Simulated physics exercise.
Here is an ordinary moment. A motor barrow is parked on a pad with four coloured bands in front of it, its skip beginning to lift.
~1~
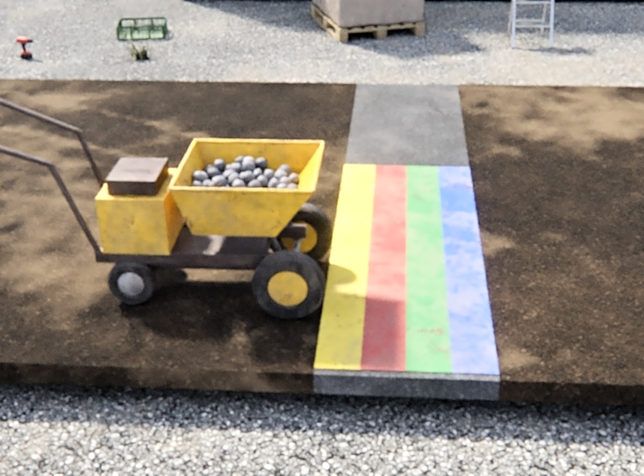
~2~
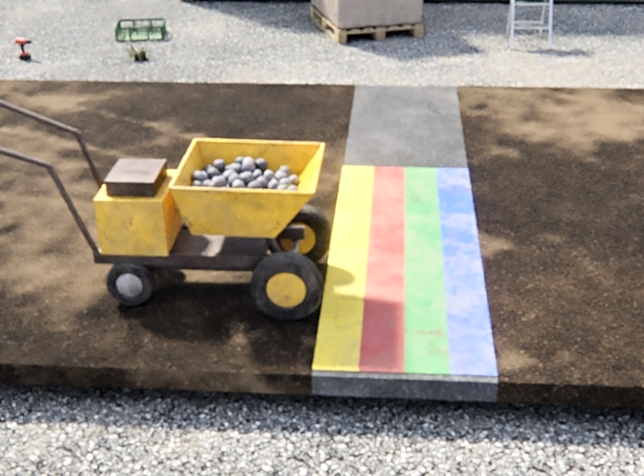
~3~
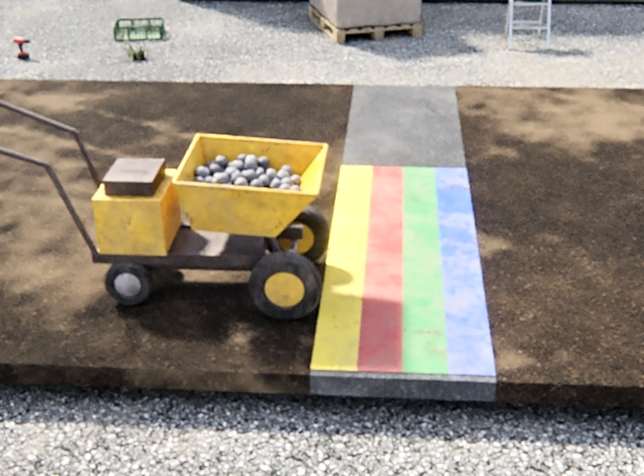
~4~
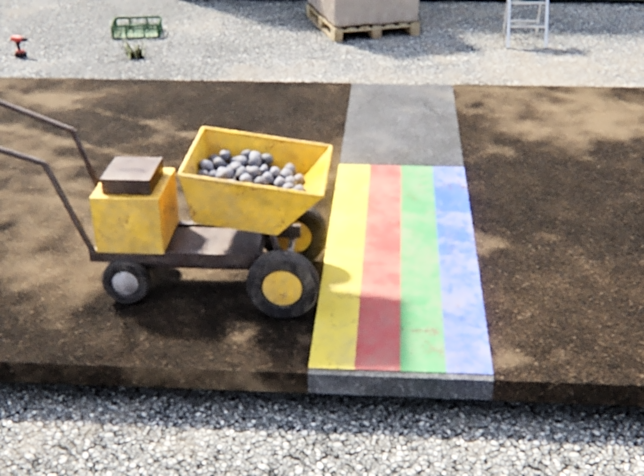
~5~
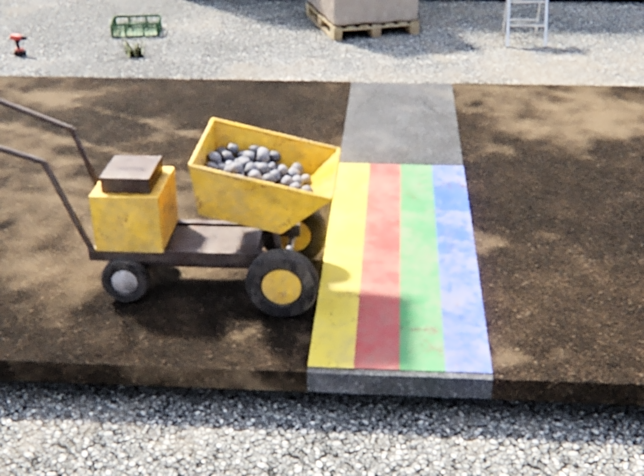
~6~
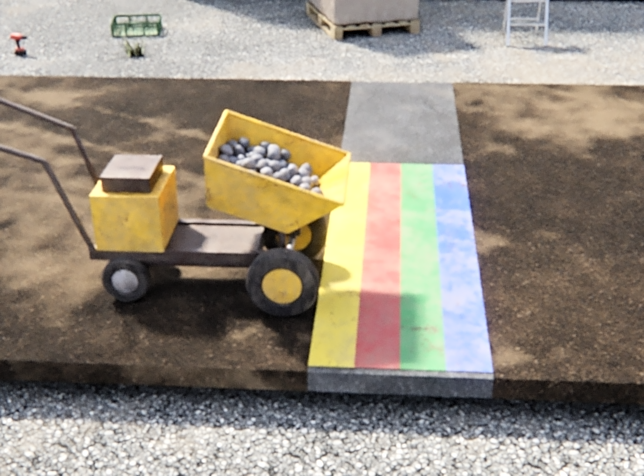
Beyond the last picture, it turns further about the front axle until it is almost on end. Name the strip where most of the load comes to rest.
Green.
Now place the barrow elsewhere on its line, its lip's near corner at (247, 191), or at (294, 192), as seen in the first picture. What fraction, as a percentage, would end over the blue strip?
The first gives close to 10 per cent and the second 20 per cent.
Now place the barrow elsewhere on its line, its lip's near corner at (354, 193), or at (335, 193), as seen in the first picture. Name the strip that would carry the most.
The blue strip, then the blue strip.
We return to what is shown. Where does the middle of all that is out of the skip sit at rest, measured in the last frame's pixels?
Around (438, 288), give or take.
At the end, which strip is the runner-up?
The runner-up is the blue strip.
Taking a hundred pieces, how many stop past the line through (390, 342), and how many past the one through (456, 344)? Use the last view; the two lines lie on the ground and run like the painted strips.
In order: 90 per cent, then 40 per cent.
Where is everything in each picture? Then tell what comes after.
In the first frame, lip of the skip near (313, 192), level; top of the load near (242, 190), round cobbles; yellow strip near (340, 339); red strip near (384, 340); green strip near (428, 342); blue strip near (472, 343).
In the second frame, lip of the skip near (313, 194), level; top of the load near (230, 178).
In the third frame, lip of the skip near (316, 195), tipped barely; top of the load near (232, 175).
In the fourth frame, lip of the skip near (322, 196), tipped a little; top of the load near (237, 171).
In the fifth frame, lip of the skip near (331, 199), tipped a little; top of the load near (245, 166).
In the sixth frame, lip of the skip near (343, 205), tipped clearly; top of the load near (257, 162); yellow strip near (335, 336); red strip near (378, 338); green strip near (422, 339); blue strip near (466, 341).
Shortly afterwards, skip tipped steeply; the whole lot in the skip.
Next, skip tipped right over; all but a few in the skip; a little over the green strip.
Some moments later, skip tipped right over; near a quarter in the skip; a little over the red strip; near half over the green strip; near a quarter over the blue strip; a little off the paint.
In the end, skip tipped right over; none at all over the yellow strip; a little over the red strip; near half over the green strip; near a third over the blue strip; a little off the paint.
